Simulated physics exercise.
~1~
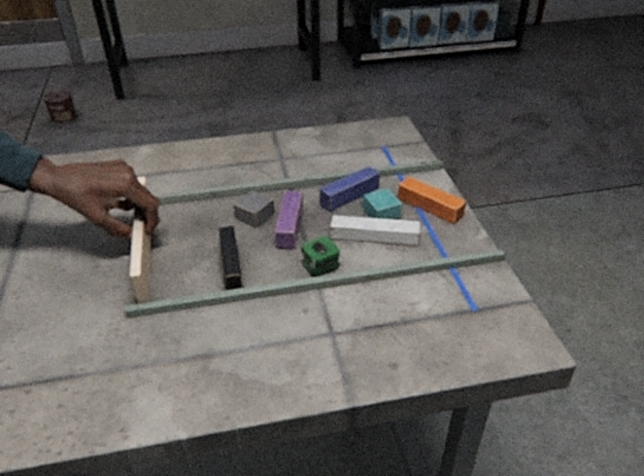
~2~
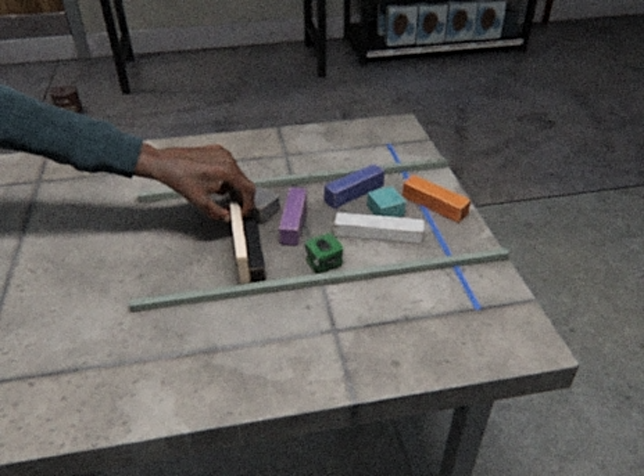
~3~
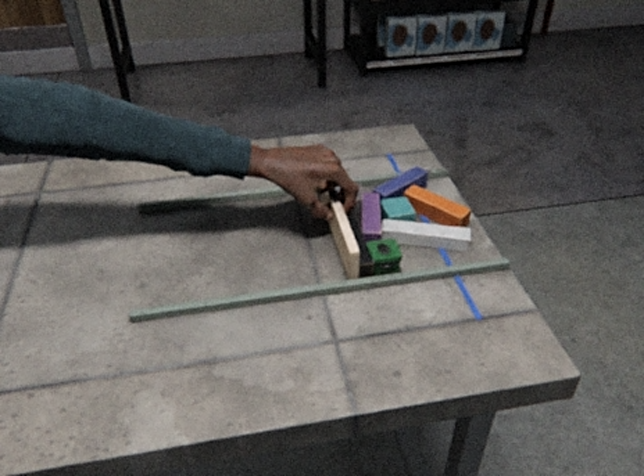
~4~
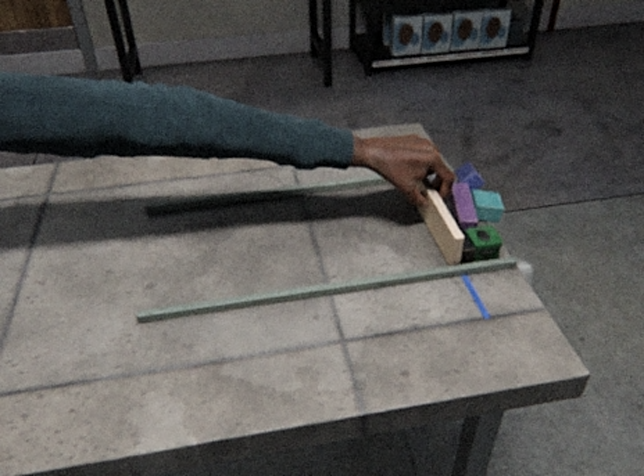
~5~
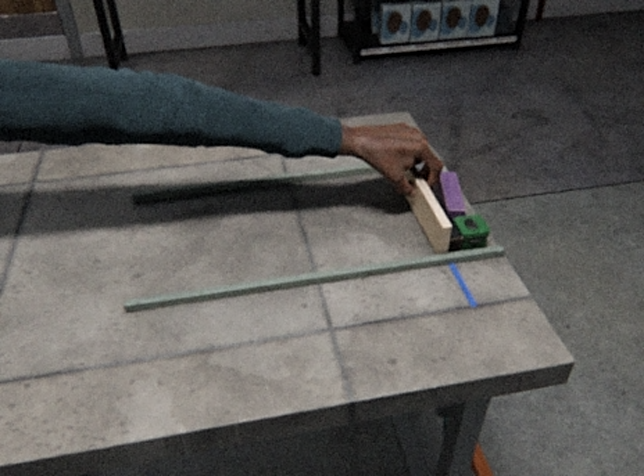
The clip opens with a hand holding a pale board upright at the left of a table, where eight small pieces lie between two long strips, with blue tape near the right edge. The hand slides the board right until it reaches the black stick and pushes it along. The pieces bunch together, and the white bar and turquoise block shift toward the edge. As the push continues, the orange stick goes out of sight and the white bar tips over the edge. Finally the board stops near the edge, with the blue, white, turquoise and orange pieces off the table and the purple and green ones still on it.
